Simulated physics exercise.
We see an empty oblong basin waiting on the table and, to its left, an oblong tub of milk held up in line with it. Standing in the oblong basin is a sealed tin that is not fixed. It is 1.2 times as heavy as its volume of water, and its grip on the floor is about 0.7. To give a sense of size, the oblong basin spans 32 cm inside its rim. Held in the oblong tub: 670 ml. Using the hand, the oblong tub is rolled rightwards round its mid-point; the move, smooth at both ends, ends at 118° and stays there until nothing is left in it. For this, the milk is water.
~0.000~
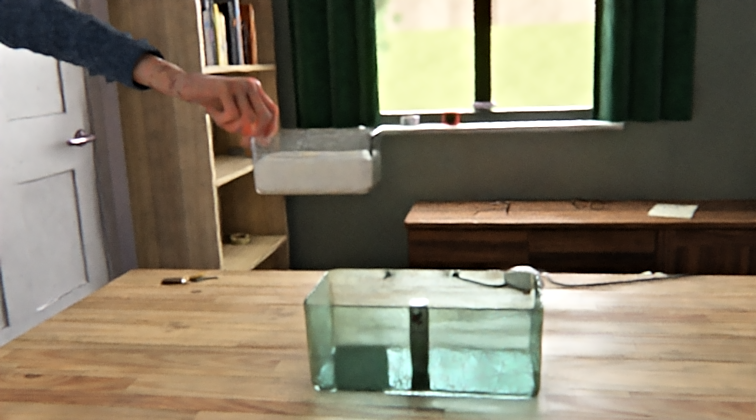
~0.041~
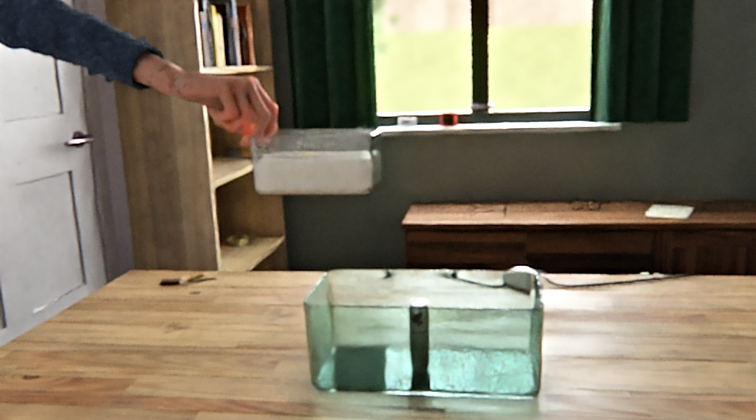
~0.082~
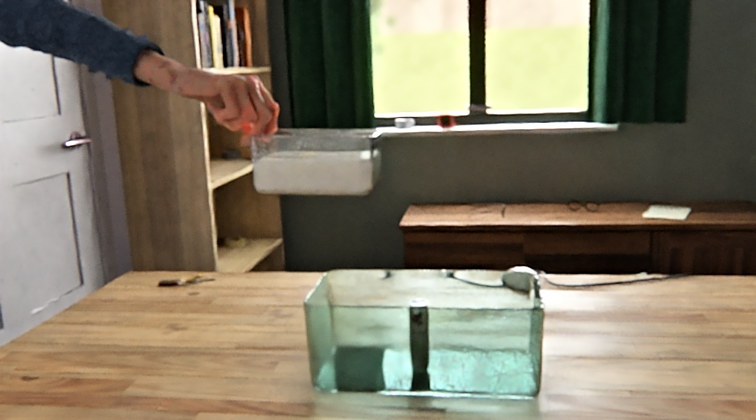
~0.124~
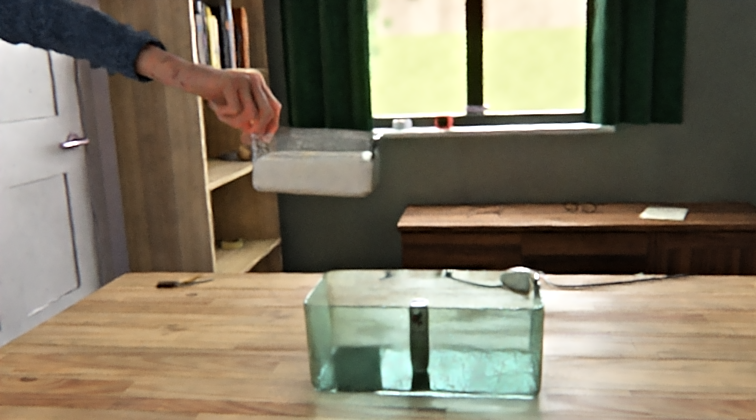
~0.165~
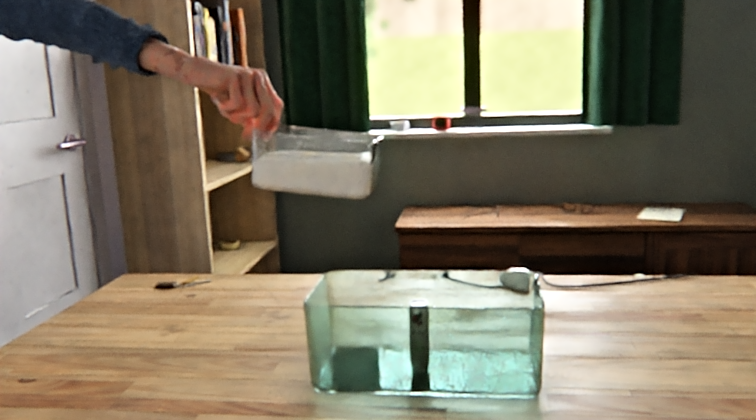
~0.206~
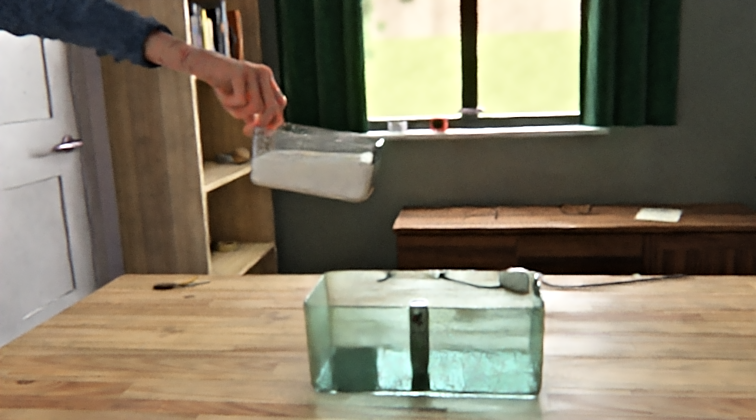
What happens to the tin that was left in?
I'd say it will ride it out.
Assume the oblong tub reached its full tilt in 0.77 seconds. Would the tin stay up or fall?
The tin would stay balanced.
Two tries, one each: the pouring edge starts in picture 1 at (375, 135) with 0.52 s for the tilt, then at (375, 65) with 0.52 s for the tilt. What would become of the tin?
In the first try it comes down; in the second it remains standing.
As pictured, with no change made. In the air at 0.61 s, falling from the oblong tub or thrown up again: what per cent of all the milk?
At that moment, about 48 percent.
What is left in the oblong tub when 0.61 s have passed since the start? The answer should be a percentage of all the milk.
Close to 46 in a hundred.
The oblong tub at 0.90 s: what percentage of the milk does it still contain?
I'd say some 7 per cent remains.
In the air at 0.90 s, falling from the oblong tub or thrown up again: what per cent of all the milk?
10 in a hundred, give or take.
After 0.61 s the tilt is 74° and 45 per cent is still to pour; the tin stands where it began.
After 0.90 s the tilt is 113° and 7 per cent is still to pour; the tin stands where it began.
After 1.21 s the tilt is 118° and 0 per cent is still to pour; the tin stands where it began.
After 1.55 s the tilt is 118° and 0 per cent is still to pour; the tin stands where it began.
In the end the tin stands where it began.
